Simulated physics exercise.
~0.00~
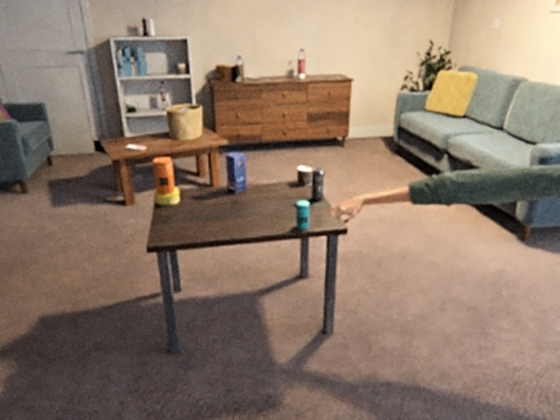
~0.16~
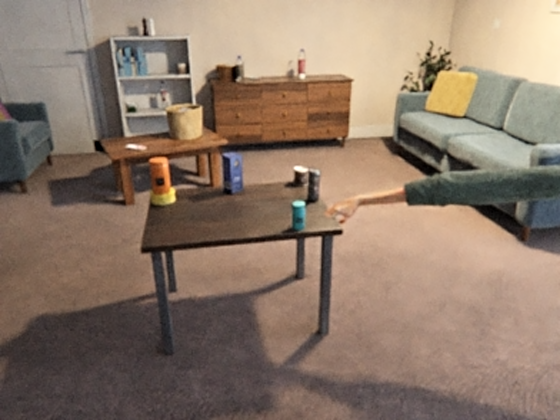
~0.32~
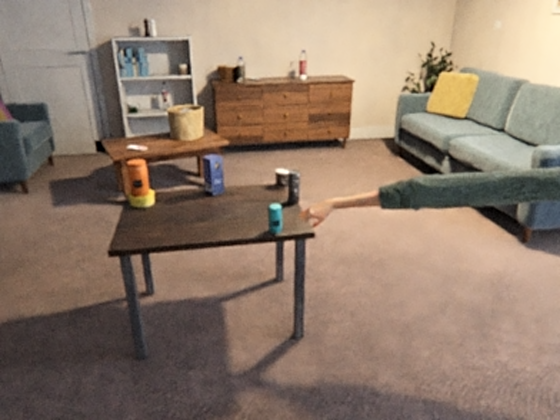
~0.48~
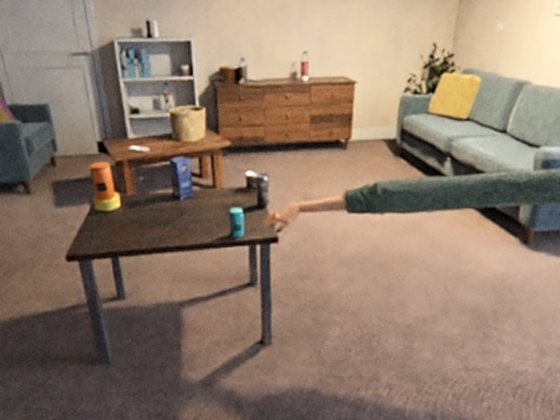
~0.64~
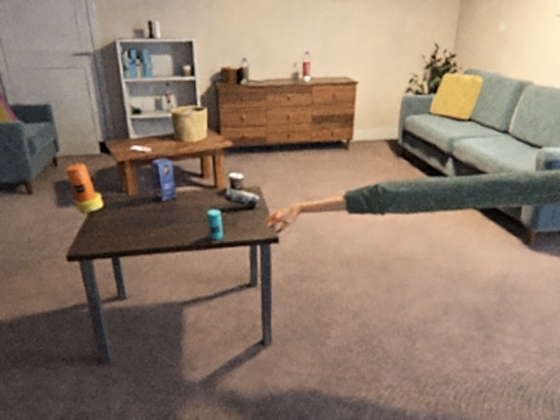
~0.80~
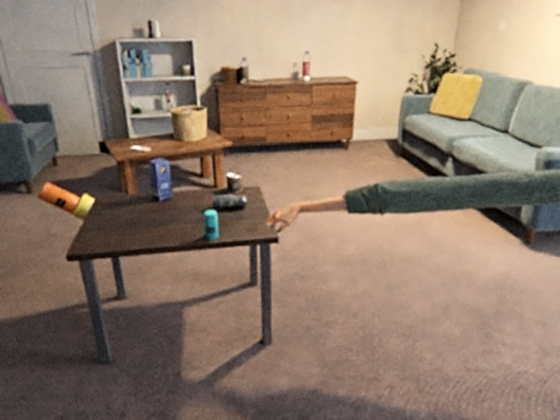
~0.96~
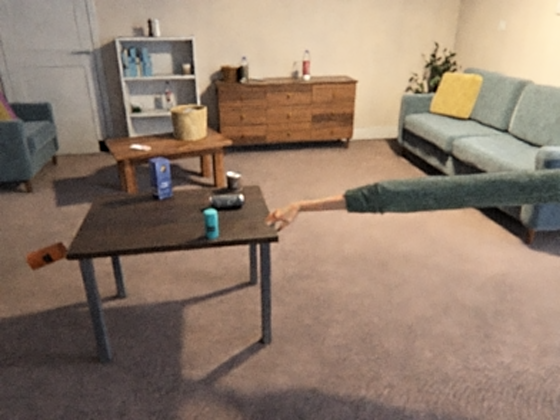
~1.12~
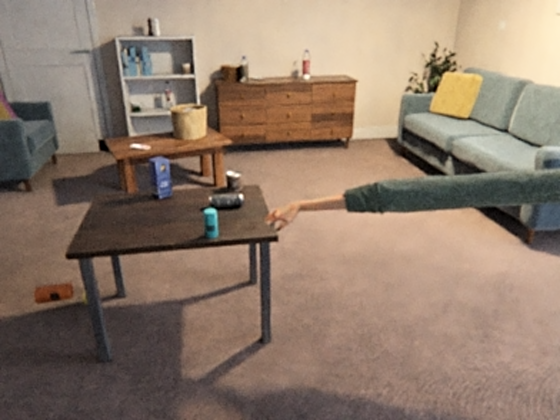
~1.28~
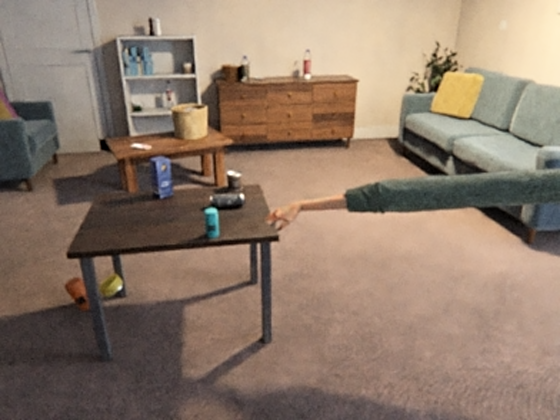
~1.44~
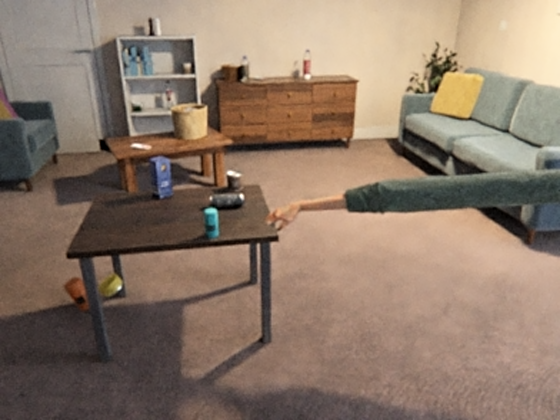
In this clip, a hand at the edge of a small dark table moves left with it as it slides, then stops; a dark can tips onto its side, and an orange jar and yellow tub fall off the left edge to the carpet, while the turquoise shaker and blue carton stay upright.
